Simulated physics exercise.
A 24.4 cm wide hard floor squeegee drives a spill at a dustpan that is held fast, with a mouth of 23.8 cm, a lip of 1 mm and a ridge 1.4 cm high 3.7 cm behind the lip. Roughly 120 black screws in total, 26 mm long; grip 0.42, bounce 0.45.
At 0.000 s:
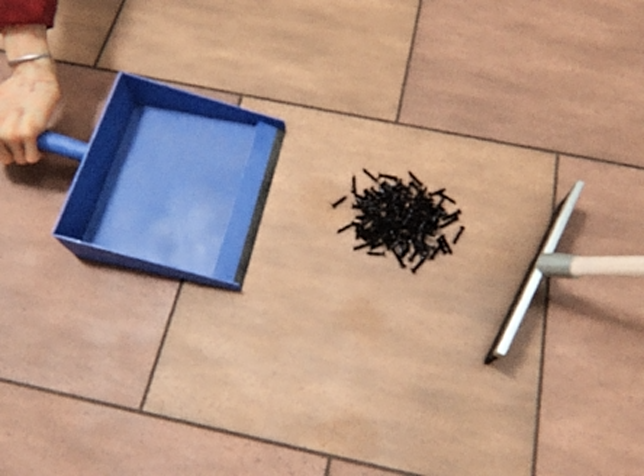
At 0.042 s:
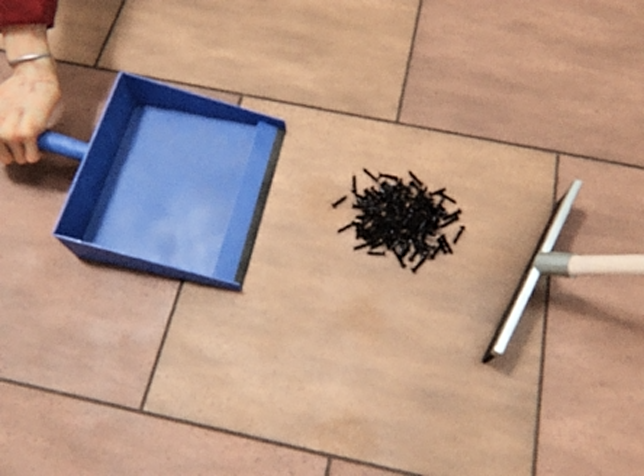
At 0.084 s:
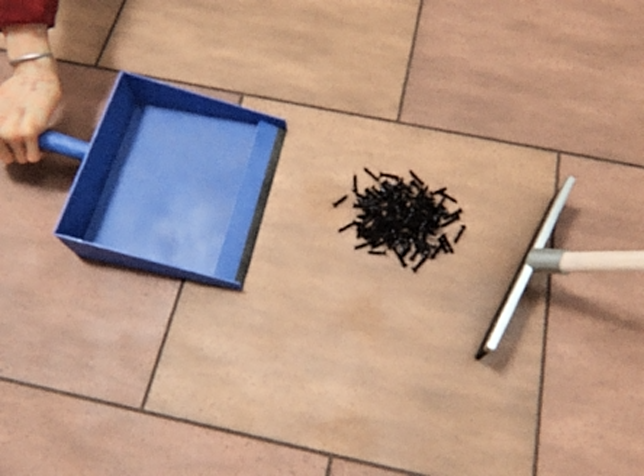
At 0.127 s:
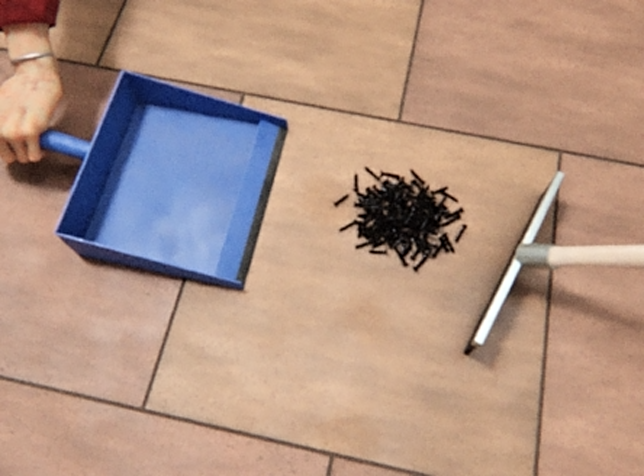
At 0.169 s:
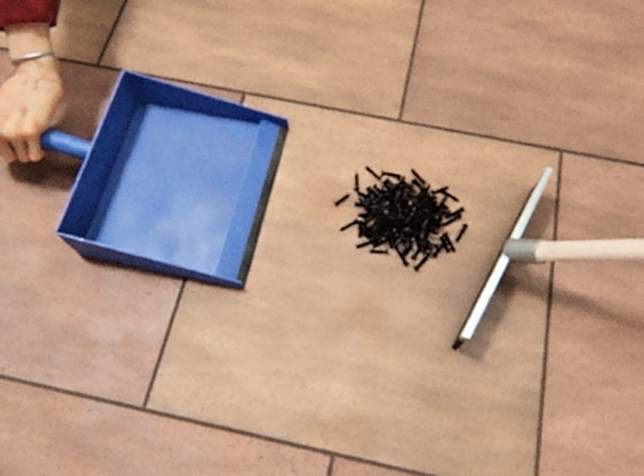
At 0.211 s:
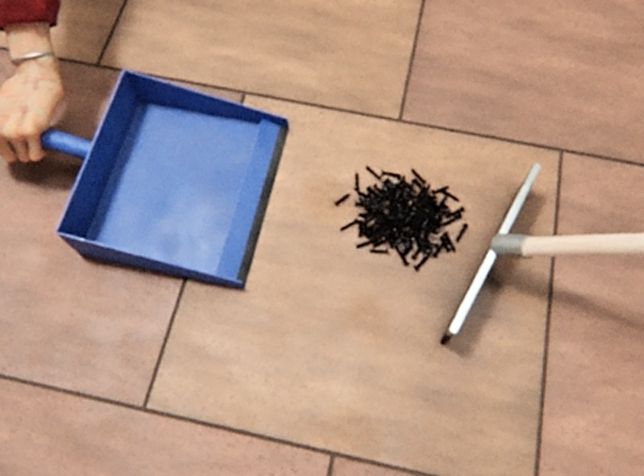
A squeegee with a pale handle starts at the right of a tiled floor, barely shifting at first. It then slides steadily left, closing the gap to a loose pile of small black screws, which stays still, while a hand at the left holds a blue dustpan in place.
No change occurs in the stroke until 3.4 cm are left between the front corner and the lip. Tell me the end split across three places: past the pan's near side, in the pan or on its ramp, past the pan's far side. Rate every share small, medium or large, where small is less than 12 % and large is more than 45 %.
Ratings - near side: Small; pan: Small; far side: Small.
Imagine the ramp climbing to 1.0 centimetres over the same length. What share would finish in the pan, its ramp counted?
About 0 %.
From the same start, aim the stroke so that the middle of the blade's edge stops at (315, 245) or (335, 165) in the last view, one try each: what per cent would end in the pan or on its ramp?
Some 0 in a hundred and 0 in a hundred.
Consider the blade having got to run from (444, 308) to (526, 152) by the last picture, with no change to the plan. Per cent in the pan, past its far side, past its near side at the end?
You'd see pan at 5, far at 30 and near at 0.
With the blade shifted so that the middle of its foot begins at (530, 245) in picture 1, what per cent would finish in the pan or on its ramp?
Close to 5 in a hundred.
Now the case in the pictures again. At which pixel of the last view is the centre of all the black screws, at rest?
Approximately (308, 177) in the last picture.
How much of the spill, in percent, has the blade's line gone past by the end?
Some 0 percent of it.
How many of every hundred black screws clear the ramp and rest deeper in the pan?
It comes to some 0 per cent.
After 0.51 s, middle of the blade 18 cm from the lip; 0 % over the lip, far side 0 %, near side 0 %.
Then, at 0.70 s, middle of the blade 11 cm from the lip; 0 % over the lip, far side 5 %, near side 0 %.
Then, at 1.02 s, middle of the blade 7 cm from the lip; 0 % over the lip, far side 10 %, near side 0 %.
In the end, at 1.4 s, near side 0 %, pan 0 %, far side 10 %, in front of the lip or behind the blade 90 %.
